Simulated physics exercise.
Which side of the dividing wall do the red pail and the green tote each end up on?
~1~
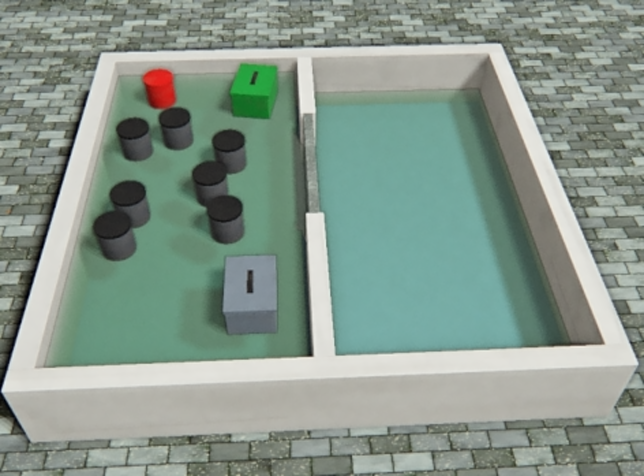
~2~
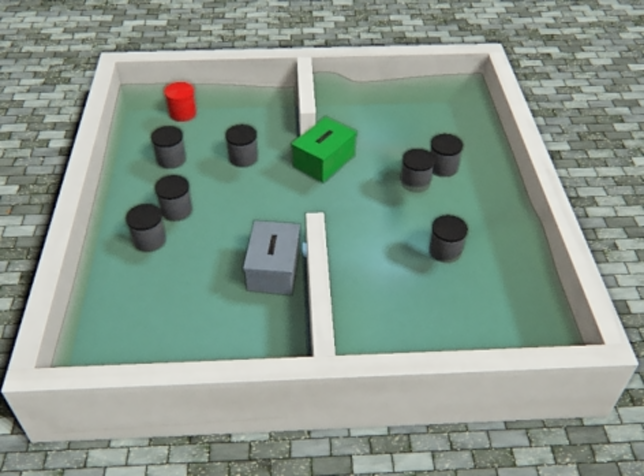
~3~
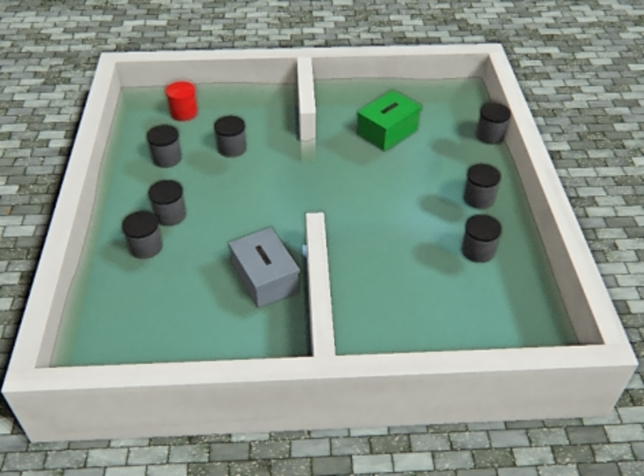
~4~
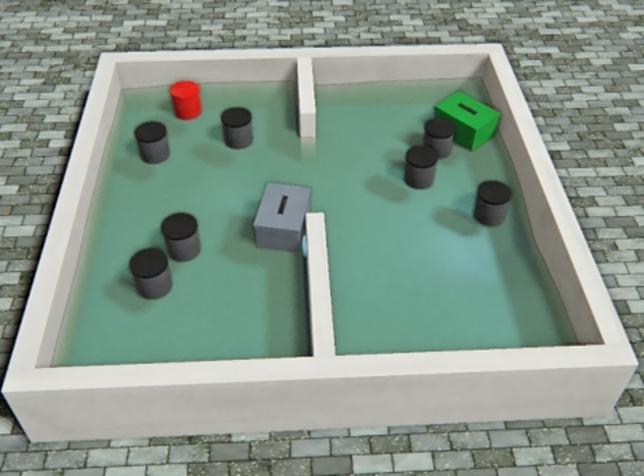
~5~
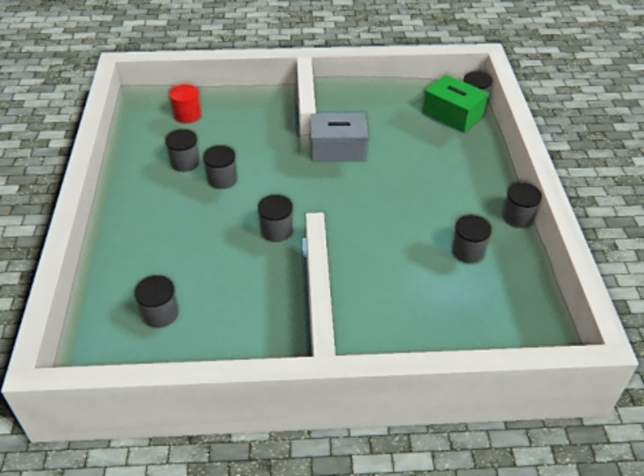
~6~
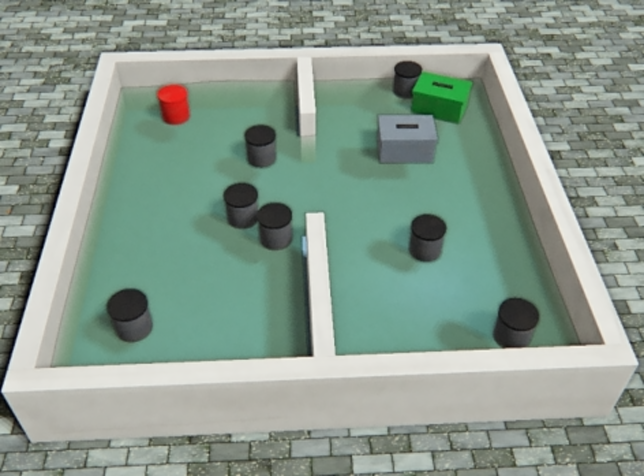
The red pail stays afloat on the left side near the far wall, while the green tote drifts through the gap and ends up floating on the right side.
